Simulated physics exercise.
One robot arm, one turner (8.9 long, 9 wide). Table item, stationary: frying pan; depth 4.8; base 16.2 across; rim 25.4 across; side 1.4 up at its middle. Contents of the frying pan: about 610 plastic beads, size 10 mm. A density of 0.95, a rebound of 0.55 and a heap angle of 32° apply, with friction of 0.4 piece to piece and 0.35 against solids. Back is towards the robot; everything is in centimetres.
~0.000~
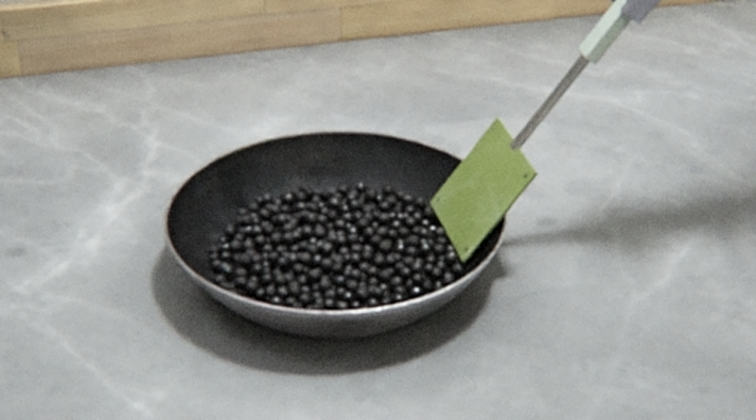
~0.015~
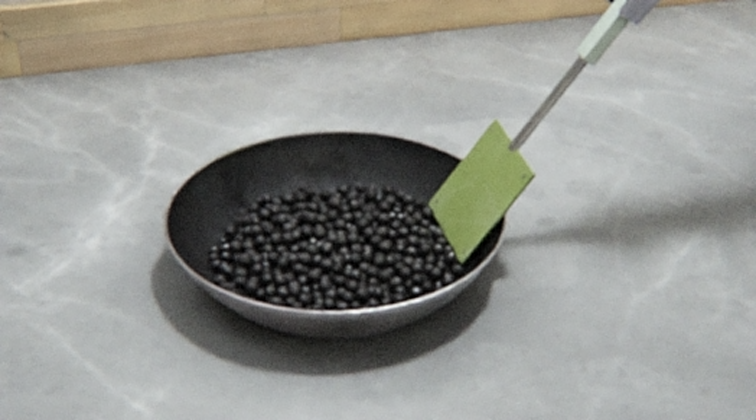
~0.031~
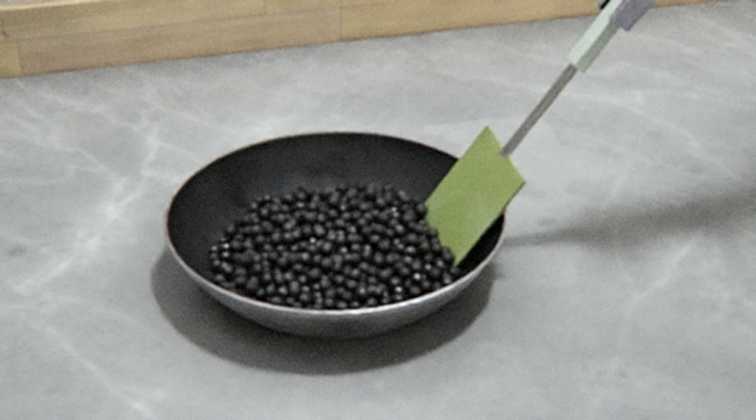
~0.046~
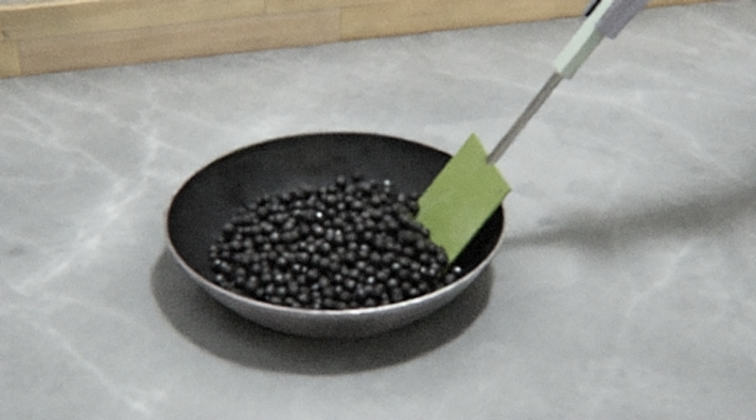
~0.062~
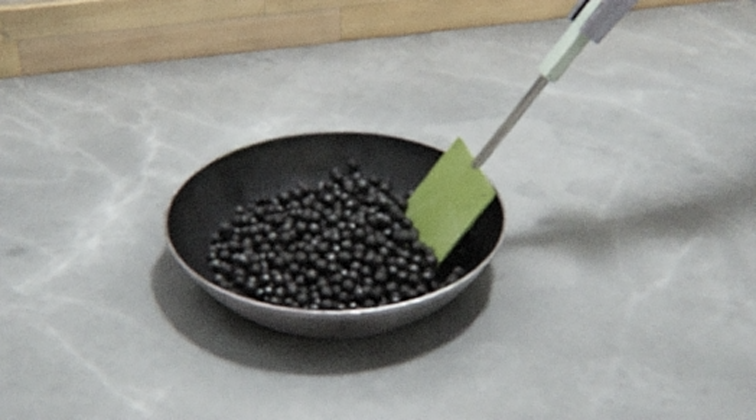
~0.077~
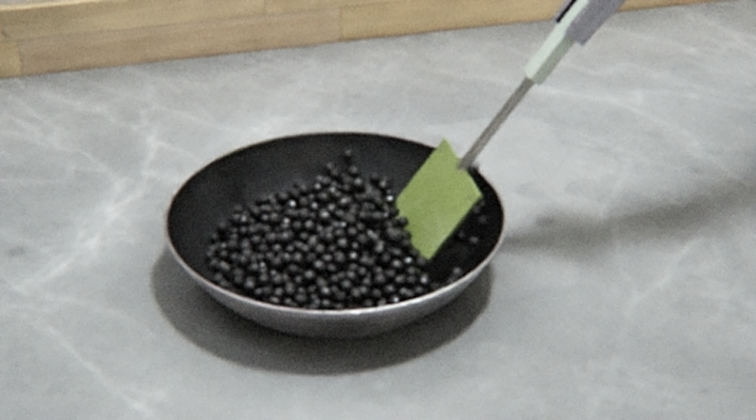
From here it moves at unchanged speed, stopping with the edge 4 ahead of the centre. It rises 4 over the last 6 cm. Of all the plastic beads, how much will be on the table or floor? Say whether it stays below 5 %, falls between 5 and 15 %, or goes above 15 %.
It stays below 5 %.
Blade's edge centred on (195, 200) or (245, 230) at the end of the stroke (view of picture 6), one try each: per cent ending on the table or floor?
Close to 30 and close to 10 per cent, respectively.
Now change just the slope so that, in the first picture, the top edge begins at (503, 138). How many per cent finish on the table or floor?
0 percent or so.
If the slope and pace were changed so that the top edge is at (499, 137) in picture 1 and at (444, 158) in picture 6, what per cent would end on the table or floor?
Close to 0 in a hundred.
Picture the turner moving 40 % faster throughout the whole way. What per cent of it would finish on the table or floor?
About 10 %.
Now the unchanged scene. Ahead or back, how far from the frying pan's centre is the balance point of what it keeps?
4.0 cm ahead.
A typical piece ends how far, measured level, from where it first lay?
Level distance of roughly 3 cm.
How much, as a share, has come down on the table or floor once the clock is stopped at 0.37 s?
Some 2 per cent of the load.
After 0.12 s, sloping 53°, highest piece 10 above the table; 611 in the frying pan, 3 on the blade or in flight.
After 0.15 s, sloping 53°, highest piece 13 above the table; 610 in the frying pan, 4 on the blade or in flight.
After 0.37 s, sloping 53°, highest piece 5 above the table; 605 in the frying pan, 7 on the table or floor, 2 on the blade or in flight.
After 1.42 s, sloping 53°, highest piece 5 above the table; 605 in the frying pan, 9 on the table or floor.
At rest, 605 in the frying pan, 9 on the table or floor. That is 1 % on the table or floor.
